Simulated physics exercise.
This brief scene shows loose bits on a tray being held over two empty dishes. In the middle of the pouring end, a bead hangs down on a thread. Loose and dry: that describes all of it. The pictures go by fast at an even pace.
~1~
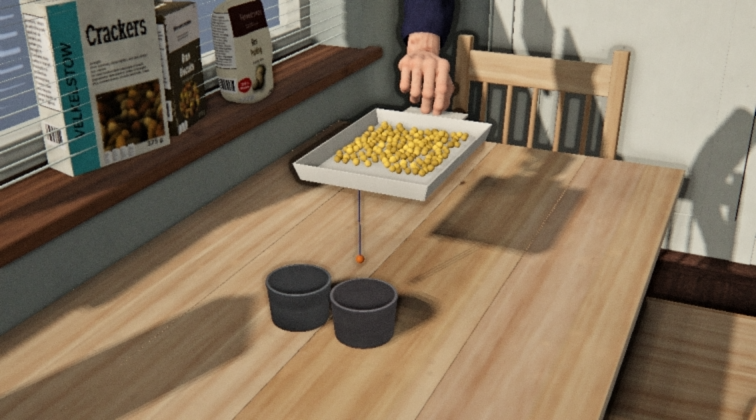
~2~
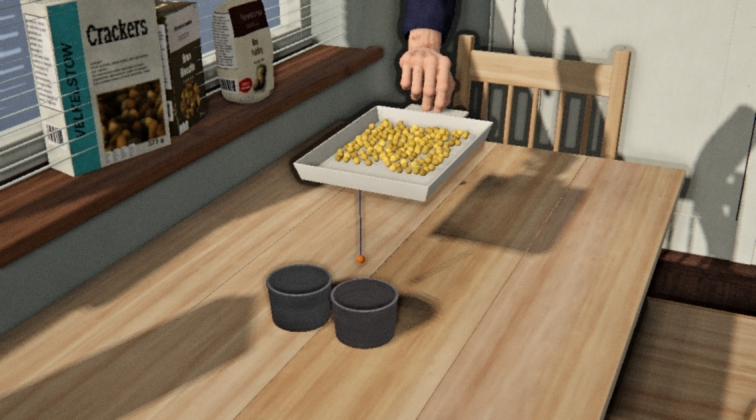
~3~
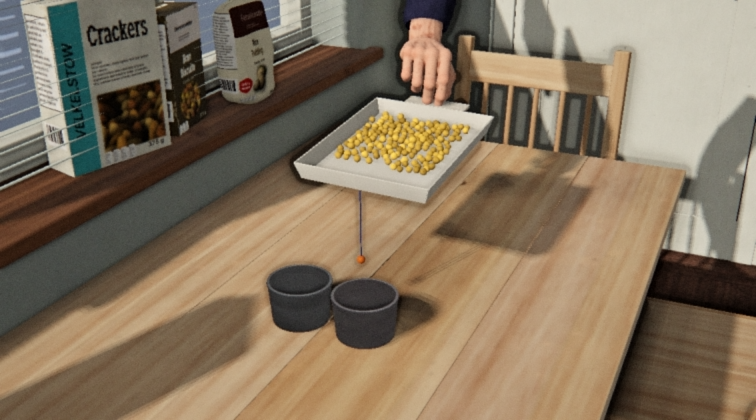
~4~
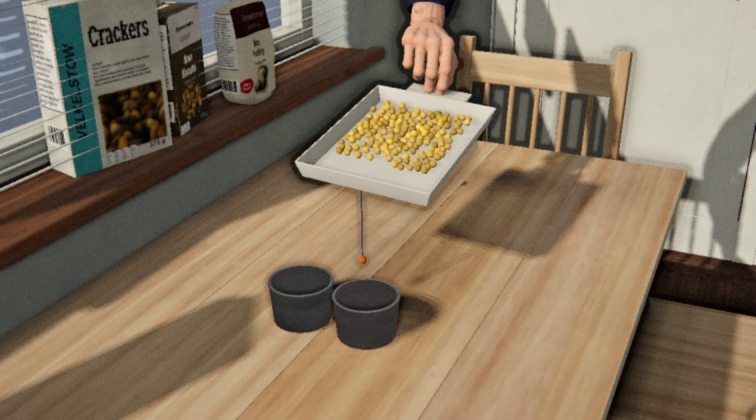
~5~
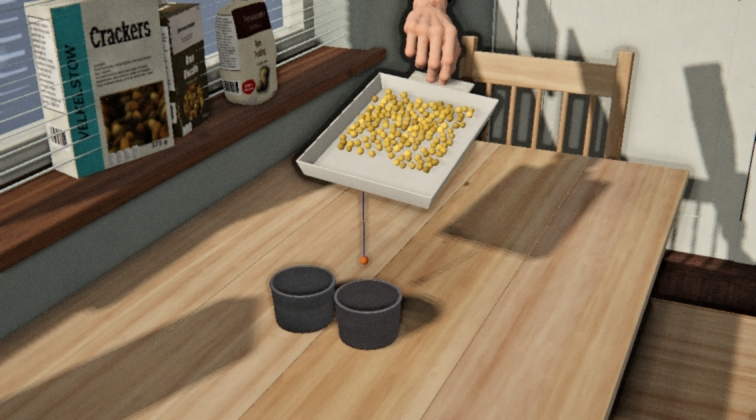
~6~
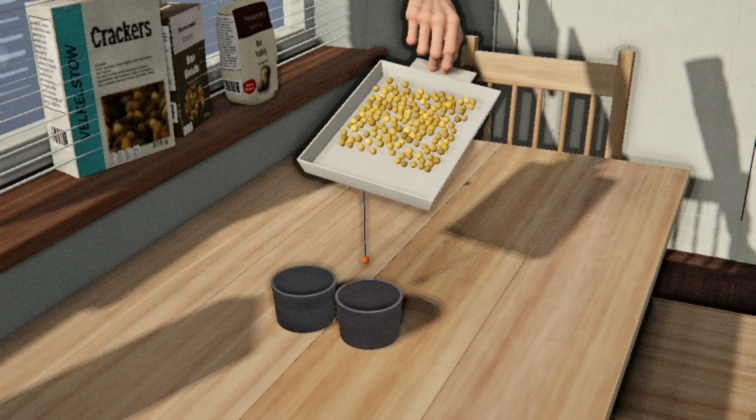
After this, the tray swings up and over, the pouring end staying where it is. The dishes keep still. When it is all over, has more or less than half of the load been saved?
Less than half.
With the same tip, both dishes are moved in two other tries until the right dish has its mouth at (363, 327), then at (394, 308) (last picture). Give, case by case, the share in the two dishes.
You'd end up with around 0 per cent and then around 10 per cent.
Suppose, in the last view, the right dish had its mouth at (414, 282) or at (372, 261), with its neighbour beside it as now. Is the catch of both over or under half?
For the two places in order: A majority share, a minority share.
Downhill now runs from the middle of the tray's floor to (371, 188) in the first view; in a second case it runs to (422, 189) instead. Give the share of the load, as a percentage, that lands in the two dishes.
In turn, 70 percent and then 0 percent.
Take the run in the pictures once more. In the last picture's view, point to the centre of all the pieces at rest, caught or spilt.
Roughly at pixel (430, 337).
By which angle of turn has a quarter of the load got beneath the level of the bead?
Approx. 85° from level.
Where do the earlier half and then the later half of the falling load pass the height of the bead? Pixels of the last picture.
I'd say close to (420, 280) at first and close to (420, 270) later on.
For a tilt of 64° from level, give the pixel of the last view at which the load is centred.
In the last view, the load is centred near (412, 191).
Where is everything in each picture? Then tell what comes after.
In the first frame, corners of the pouring end at (300, 163) and (424, 183), level; middle of the load at (400, 147), puffed corn balls; left dish at (284, 309); right dish at (350, 325); bead on its thread at (360, 259).
In the second frame, corners of the pouring end at (301, 162) and (425, 184), level; middle of the load at (401, 145).
In the third frame, corners of the pouring end at (301, 162) and (425, 187), tipped barely, lowest at the right corner; middle of the load at (401, 141).
In the fourth frame, corners of the pouring end at (302, 160) and (426, 190), tipped a little, lowest at the right corner; middle of the load at (402, 134).
In the fifth frame, corners of the pouring end at (304, 160) and (428, 194), tipped a little, lowest at the right corner; middle of the load at (404, 128).
In the sixth frame, corners of the pouring end at (305, 158) and (429, 196), tipped clearly, lowest at the right corner; middle of the load at (405, 121); left dish at (289, 310); right dish at (355, 326).
Soon, tray tipped steeply; most on the tray; a stray few in the right dish; a stray few outside both; a small part in the air.
A while on, tray tipped past a quarter turn; a small part on the tray; a small part in the right dish; about half outside both; about a quarter in the air.
Towards the end, tray tipped past a quarter turn; about a quarter in the right dish; most outside both.
Finally, tray tipped past a quarter turn; about a quarter in the right dish; none in the left dish; most outside both.
